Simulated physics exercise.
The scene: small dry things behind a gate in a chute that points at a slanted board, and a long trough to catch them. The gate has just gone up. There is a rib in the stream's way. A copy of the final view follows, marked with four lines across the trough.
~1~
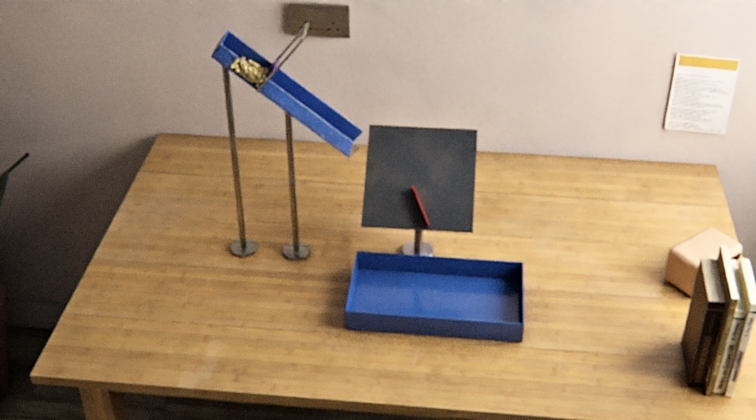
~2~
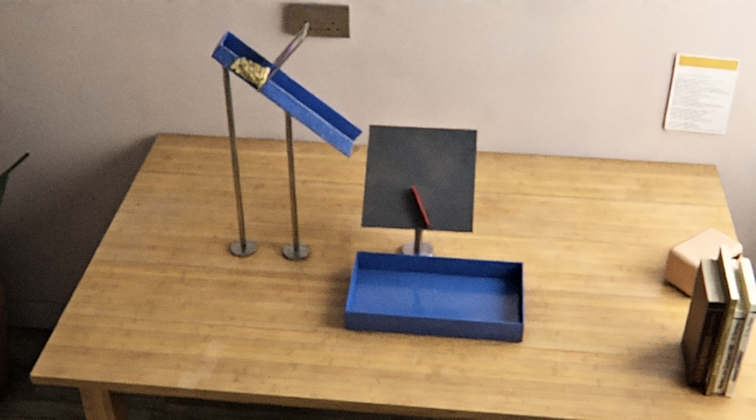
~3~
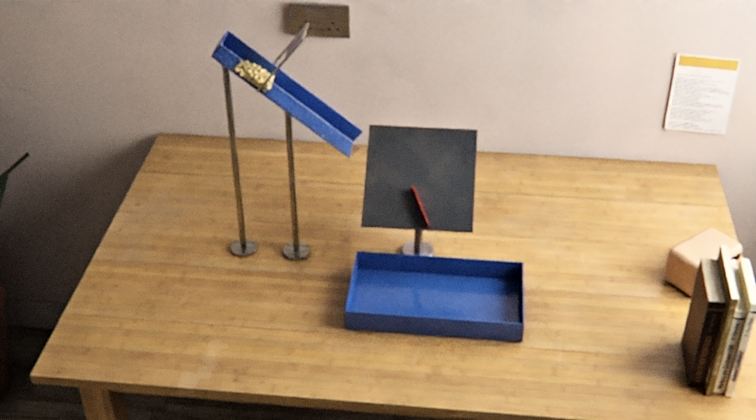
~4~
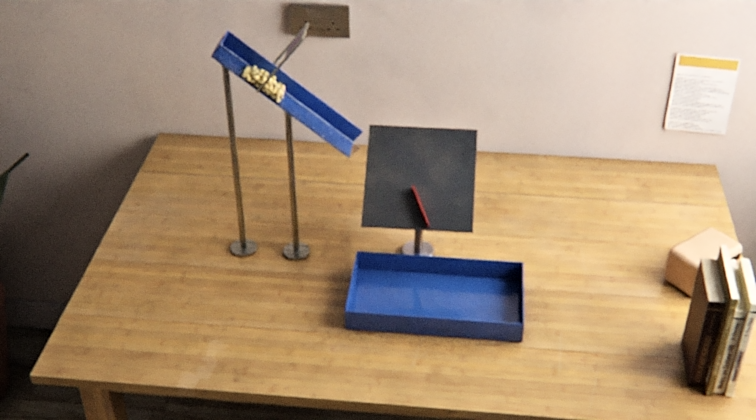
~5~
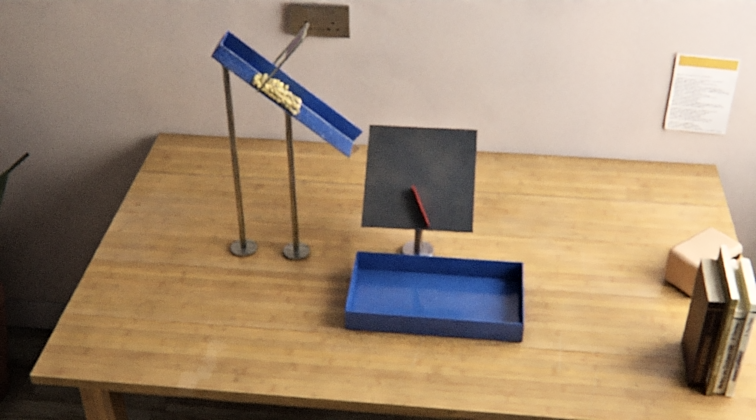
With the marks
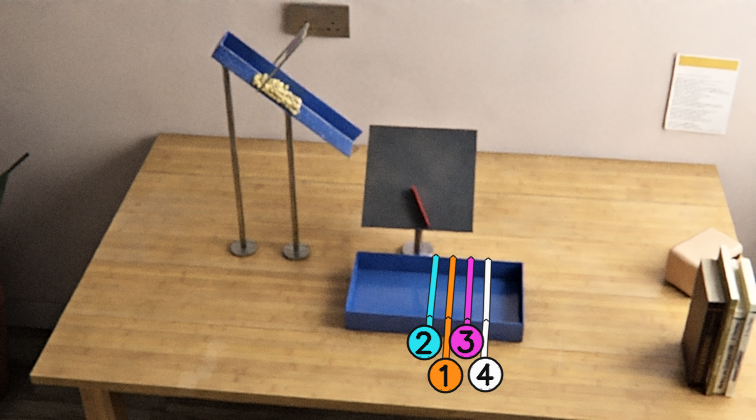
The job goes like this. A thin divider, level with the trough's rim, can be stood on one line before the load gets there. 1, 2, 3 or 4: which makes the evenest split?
The best line is 2.
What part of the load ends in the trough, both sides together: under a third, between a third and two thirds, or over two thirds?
It is over two thirds.
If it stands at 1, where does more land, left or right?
More lands on the left.
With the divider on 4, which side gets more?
The left side.
On the marked copy, line 1 crosses the front rim at (448, 318); line 2 crosses the front rim at (429, 317); line 3 crosses the front rim at (467, 320); line 4 crosses the front rim at (486, 321).
Choosing 1, of what is caught, nearly all on the left of the divider, a small part on the right.
Choosing 2, of what is caught, about a third on the left of the divider, about two thirds on the right.
Choosing 3, of what is caught, nearly all on the left of the divider, a stray few on the right.
Choosing 4, of what is caught, all on the left of the divider, none on the right.
